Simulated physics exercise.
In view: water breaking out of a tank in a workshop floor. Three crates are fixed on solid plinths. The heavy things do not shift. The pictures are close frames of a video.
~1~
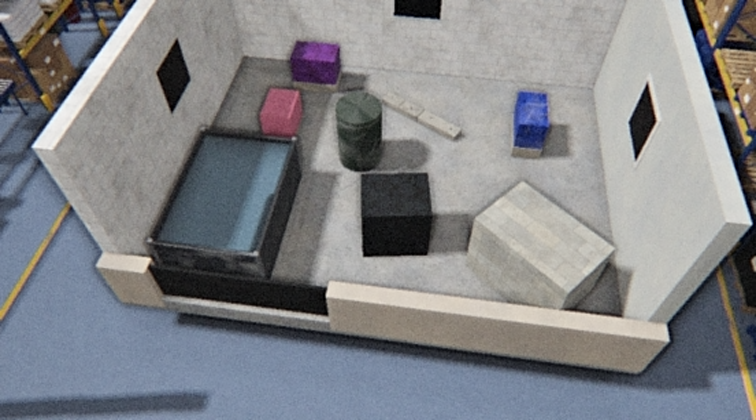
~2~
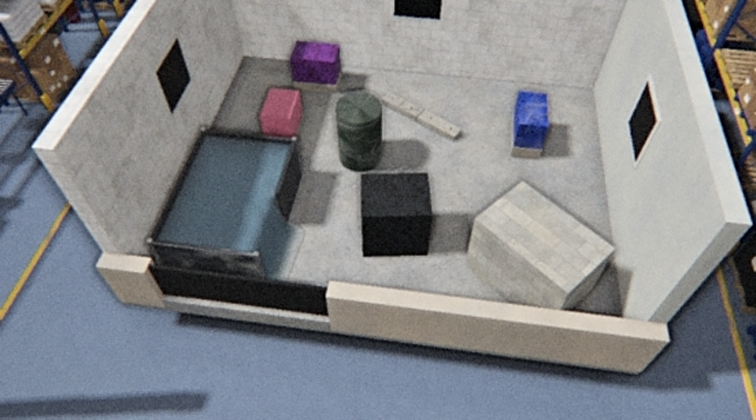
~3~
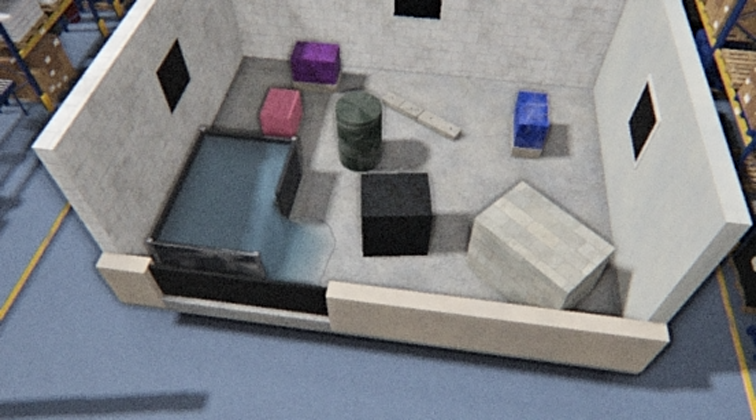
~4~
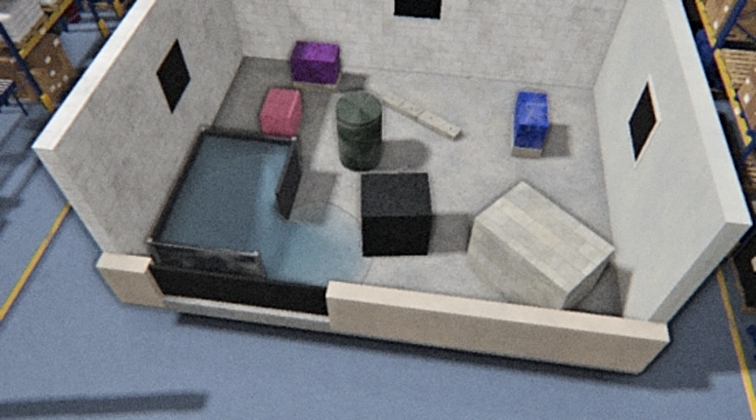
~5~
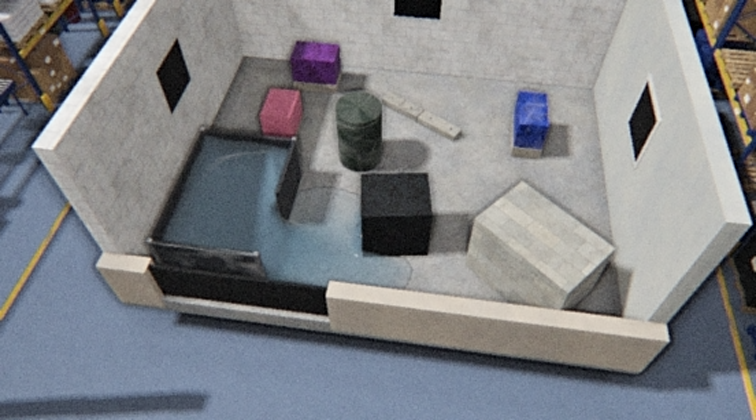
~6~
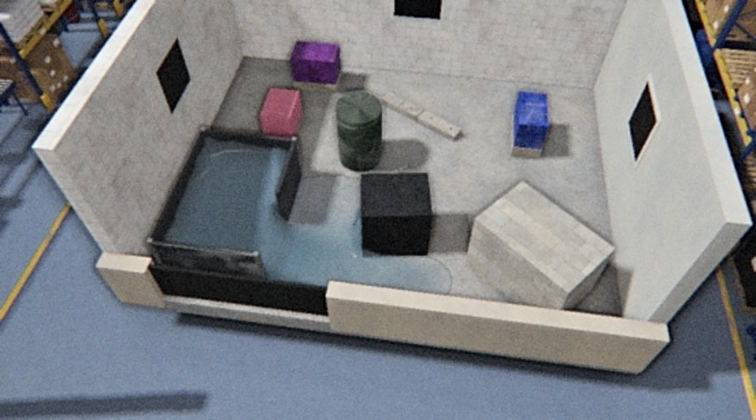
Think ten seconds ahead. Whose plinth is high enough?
The pink crate gets wet; the blue crate stays dry; the purple crate stays dry.
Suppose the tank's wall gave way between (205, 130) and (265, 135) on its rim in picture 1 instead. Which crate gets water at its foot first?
First comes the pink crate.
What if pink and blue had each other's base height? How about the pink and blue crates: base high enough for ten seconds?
My reading: The pink one escapes it, the blue one takes water.
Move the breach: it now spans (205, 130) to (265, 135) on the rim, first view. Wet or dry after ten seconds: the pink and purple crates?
Pink is wetted, purple gets wet.
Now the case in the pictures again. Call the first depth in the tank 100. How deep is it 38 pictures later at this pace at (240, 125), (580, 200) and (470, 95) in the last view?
Roughly 4, 8 and 8 per cent, in turn.
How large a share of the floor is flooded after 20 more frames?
Close to 60 %.
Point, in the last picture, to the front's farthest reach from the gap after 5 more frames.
Roughly at (625, 346).
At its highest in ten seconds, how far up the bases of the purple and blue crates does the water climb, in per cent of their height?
Near 80 and 70 in a hundred.
A moment on, water covers 20 % of the floor; the pink crate not reached, the blue crate not reached, the purple crate not reached.
Next, water covers 35 % of the floor; the pink crate water round its plinth, the blue crate not reached, the purple crate not reached.
Then, water covers 60 % of the floor; the pink crate water round its plinth, the blue crate water round its plinth, the purple crate water round its plinth.
Later, water covers 90 % of the floor; the pink crate water round its plinth, the blue crate water round its plinth, the purple crate water round its plinth.
In the end, water covers 100 % of the floor; the pink crate was topped, the blue crate stayed above the water, the purple crate stayed above the water.
